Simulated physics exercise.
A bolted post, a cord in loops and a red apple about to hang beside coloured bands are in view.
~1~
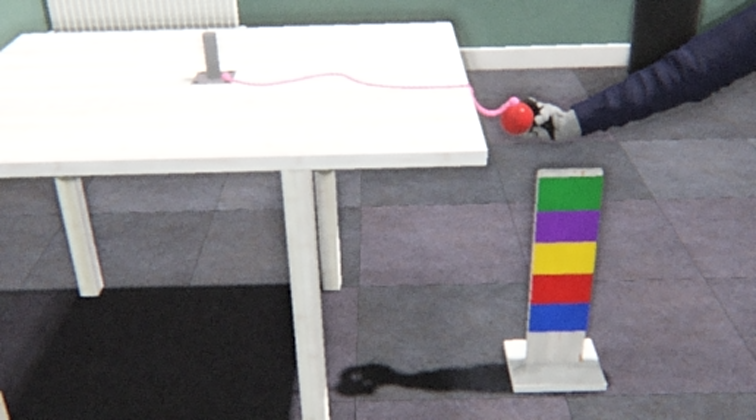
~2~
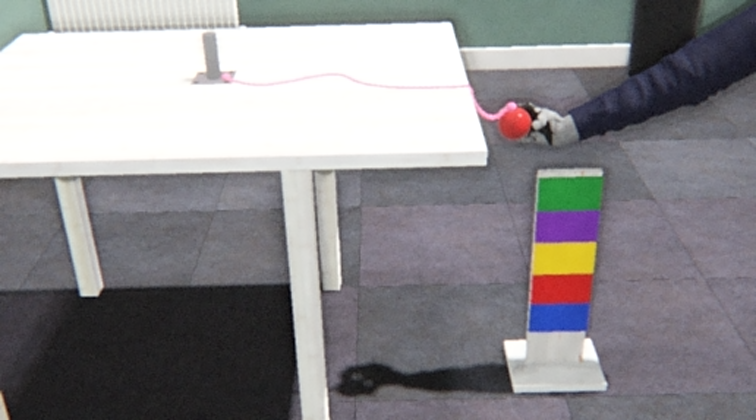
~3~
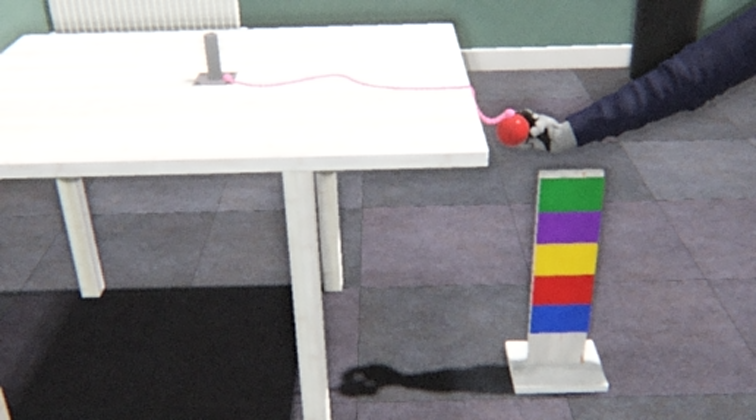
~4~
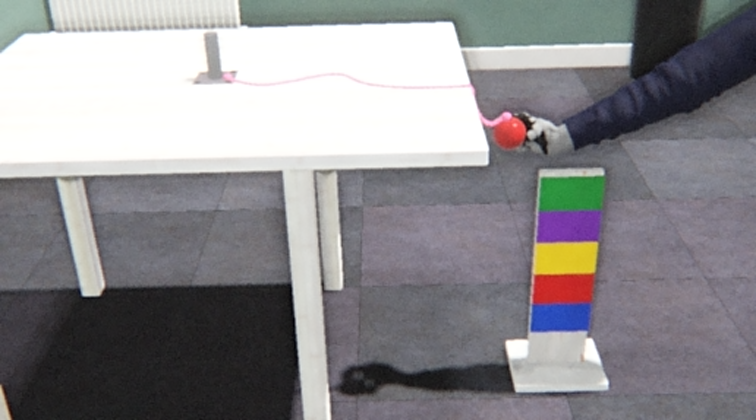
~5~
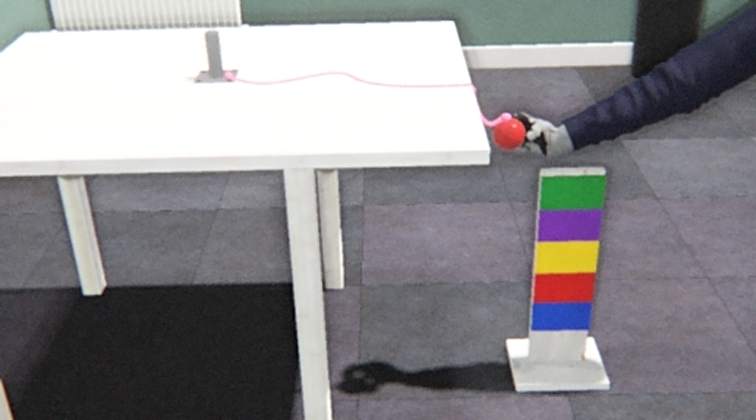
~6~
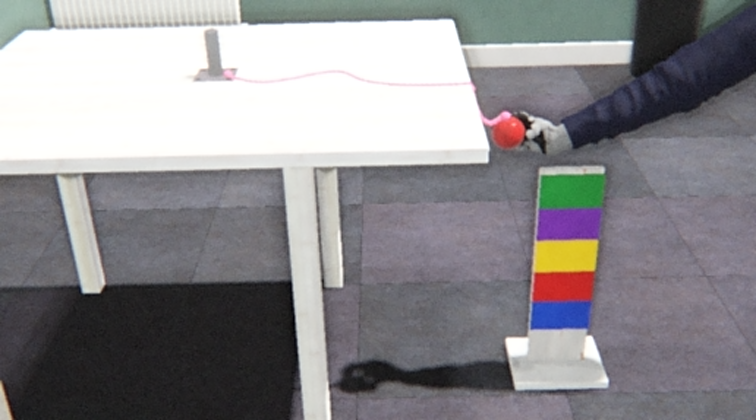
The clip opens on a gloved hand holding a small red ball-like object just past the right edge of a white table, a pink cord trailing from it to a small grey stand. The hand lowers the object slightly, then stays nearly still beside the upright post with five coloured bands.
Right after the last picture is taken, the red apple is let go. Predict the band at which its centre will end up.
I predict the green band.
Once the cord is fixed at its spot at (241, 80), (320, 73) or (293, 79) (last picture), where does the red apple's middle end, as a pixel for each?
In order of the tries: About (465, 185), about (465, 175), about (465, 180).
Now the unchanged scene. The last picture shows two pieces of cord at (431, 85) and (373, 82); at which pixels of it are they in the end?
The first lands at (462, 78), while the second lands at (403, 77).
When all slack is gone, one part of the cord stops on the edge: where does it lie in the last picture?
The spot located at (437, 85) in the last picture.
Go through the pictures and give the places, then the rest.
The first picture shows red apple (517, 119); green (570, 195); purple (567, 227); yellow (564, 259); red (562, 290); blue (559, 319).
The second picture shows red apple (515, 124); cord through (245, 84) (301, 79) (353, 80) (405, 88) (469, 92).
The third picture shows red apple (513, 130).
The fourth picture shows red apple (510, 134); cord through (247, 84) (302, 79) (355, 80) (406, 88) (471, 92).
The fifth picture shows red apple (509, 134).
The sixth picture shows red apple (508, 133); cord through (247, 81) (303, 77) (355, 77) (407, 85) (471, 89).
Early on, apple near (442, 177); level with green.
Midway, apple near (466, 187); level with green.
Finally, apple near (463, 187); level with green. Its centre hangs level with the green band.
